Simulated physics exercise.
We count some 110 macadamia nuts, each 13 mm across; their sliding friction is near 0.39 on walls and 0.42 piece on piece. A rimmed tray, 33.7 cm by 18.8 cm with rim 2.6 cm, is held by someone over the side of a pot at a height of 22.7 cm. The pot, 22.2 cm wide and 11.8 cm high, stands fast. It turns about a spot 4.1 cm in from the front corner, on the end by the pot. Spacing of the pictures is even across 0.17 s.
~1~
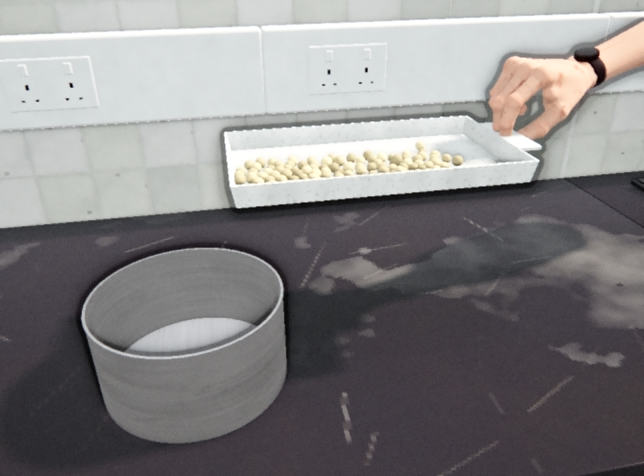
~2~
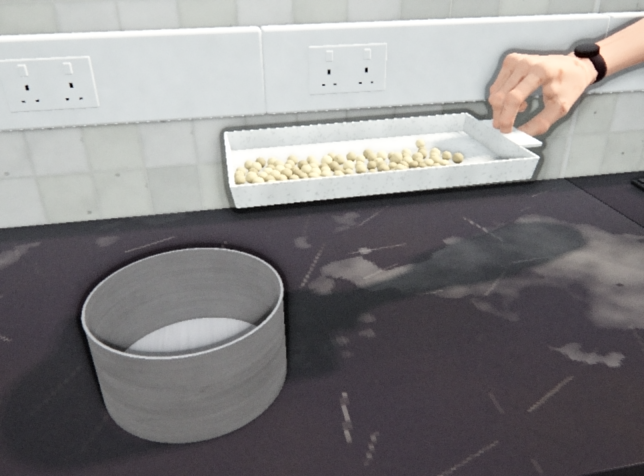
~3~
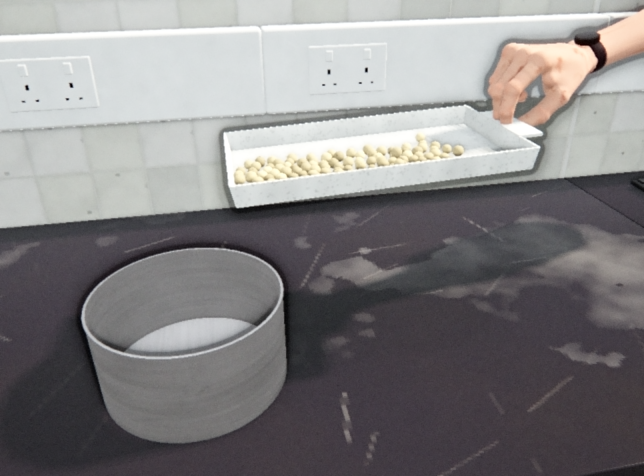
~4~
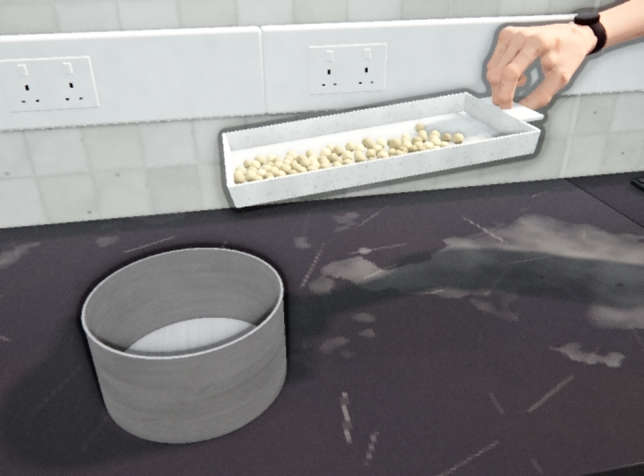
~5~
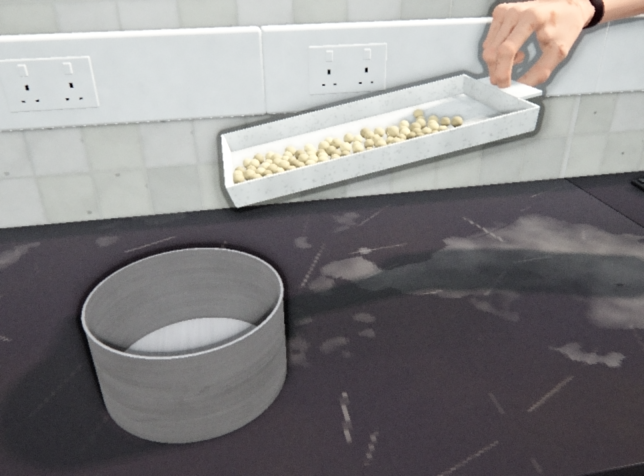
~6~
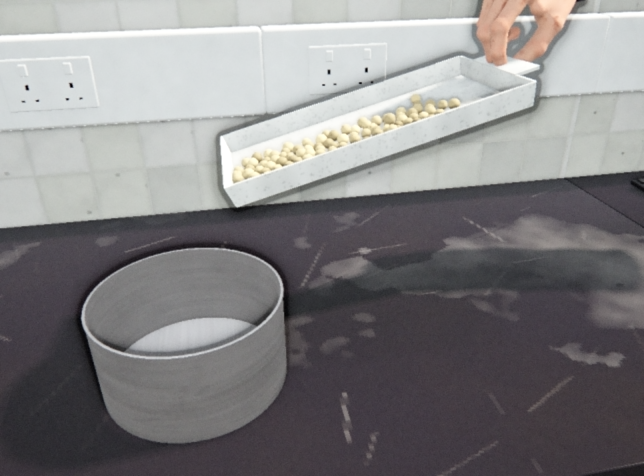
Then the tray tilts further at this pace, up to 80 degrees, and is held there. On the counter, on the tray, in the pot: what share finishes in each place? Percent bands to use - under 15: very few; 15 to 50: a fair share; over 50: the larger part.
Counter - a fair share, tray - a fair share, pot - a fair share.
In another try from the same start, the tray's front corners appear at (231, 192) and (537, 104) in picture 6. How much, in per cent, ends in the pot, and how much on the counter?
In the pot: 70 per cent; on the counter: 0 per cent.
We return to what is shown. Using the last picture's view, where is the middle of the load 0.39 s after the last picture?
Estimated centre of load: Around (238, 143).
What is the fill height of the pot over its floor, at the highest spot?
It reaches roughly 1.5 cm.
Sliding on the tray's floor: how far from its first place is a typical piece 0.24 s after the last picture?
About 4 cm.
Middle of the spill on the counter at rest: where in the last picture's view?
(140, 288), about.
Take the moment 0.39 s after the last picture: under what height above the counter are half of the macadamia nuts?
Around 28 cm up.
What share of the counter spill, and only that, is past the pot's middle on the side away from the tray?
About 90 %.
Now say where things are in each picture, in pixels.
In the first picture, tray tilt 0 degrees, front corners at (235, 185) and (533, 160); middle of the pieces at (339, 172); pot at (186, 294).
In the second picture, tray tilt 1 degrees, front corners at (235, 185) and (534, 157); middle of the pieces at (339, 171).
In the third picture, tray tilt 3 degrees, front corners at (234, 185) and (534, 147); middle of the pieces at (339, 168).
In the fourth picture, tray tilt 6 degrees, front corners at (232, 185) and (535, 130), lowest corner left back; middle of the pieces at (338, 162).
In the fifth picture, tray tilt 10 degrees, front corners at (230, 185) and (533, 107), lowest corner left back; middle of the pieces at (336, 155).
In the sixth picture, tray tilt 15 degrees, front corners at (228, 185) and (530, 82), lowest corner left back; middle of the pieces at (334, 147); pot at (186, 294).
Then, 0.24 s after the last picture, tilt 49 degrees; the tray holds 100 %, the pot 0 %.
Then, 0.39 s after the last picture, tilt 69 degrees; the tray holds 100 %, the pot 0 %.
Then, 0.68 s after the last picture, tilt 80 degrees; the tray holds 50 %, the pot 15 %.
In the end, counter 30 %, tray 40 %, pot 30 %.
